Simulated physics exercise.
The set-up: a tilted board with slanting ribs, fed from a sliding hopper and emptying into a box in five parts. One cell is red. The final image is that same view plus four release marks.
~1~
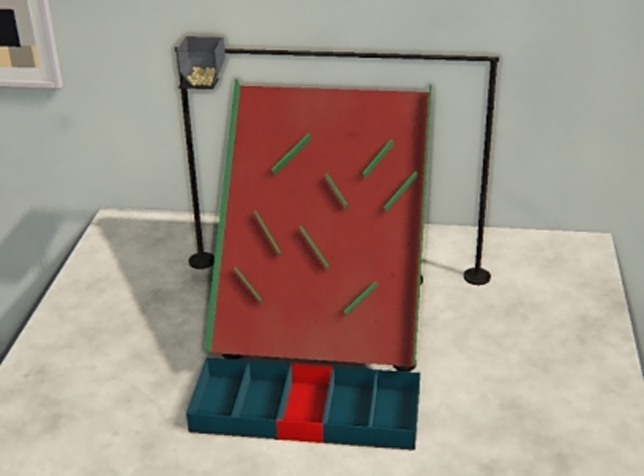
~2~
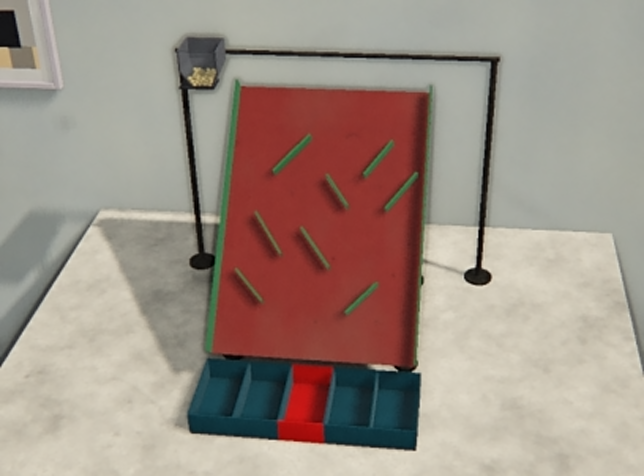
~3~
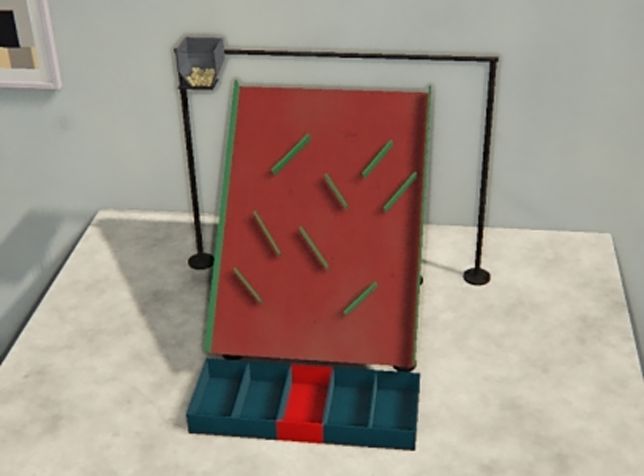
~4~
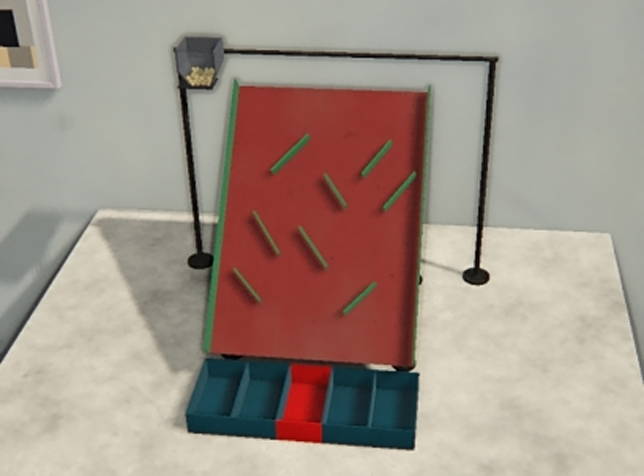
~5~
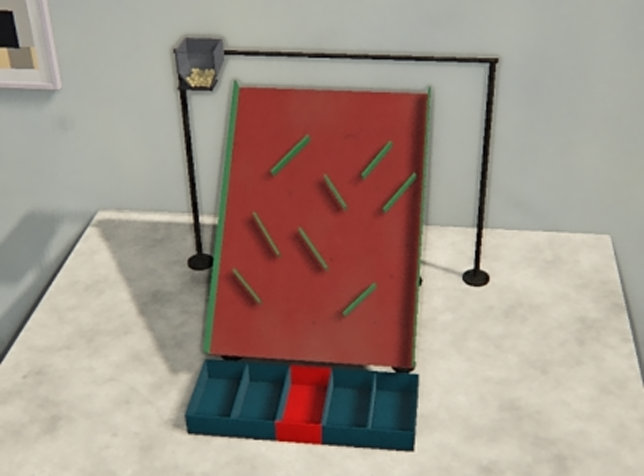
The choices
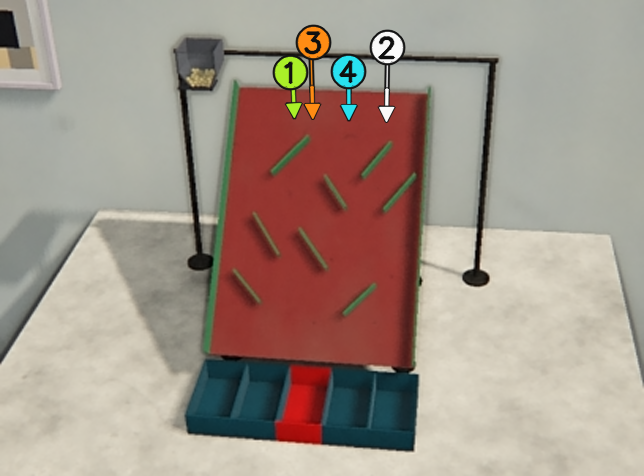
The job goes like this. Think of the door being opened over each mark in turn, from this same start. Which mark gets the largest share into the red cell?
Go for 2.
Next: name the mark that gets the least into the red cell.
It is 1.
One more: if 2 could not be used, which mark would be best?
4 it is.
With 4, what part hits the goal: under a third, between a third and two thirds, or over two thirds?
Mark 4 gives between a third and two thirds.
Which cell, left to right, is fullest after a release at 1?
The first from the left.
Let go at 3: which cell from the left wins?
The first from the left.
On the marked copy, mark 1 meets the board at (294, 112); mark 2 meets the board at (386, 116); mark 3 meets the board at (312, 113); mark 4 meets the board at (348, 114).
For mark 1, just a few in the red cell, almost all in other cells, about a tenth outside the box.
For mark 2, the larger part in the red cell, roughly a quarter in other cells.
For mark 3, roughly a quarter in the red cell, roughly two thirds in other cells.
For mark 4, roughly half in the red cell, roughly half in other cells.
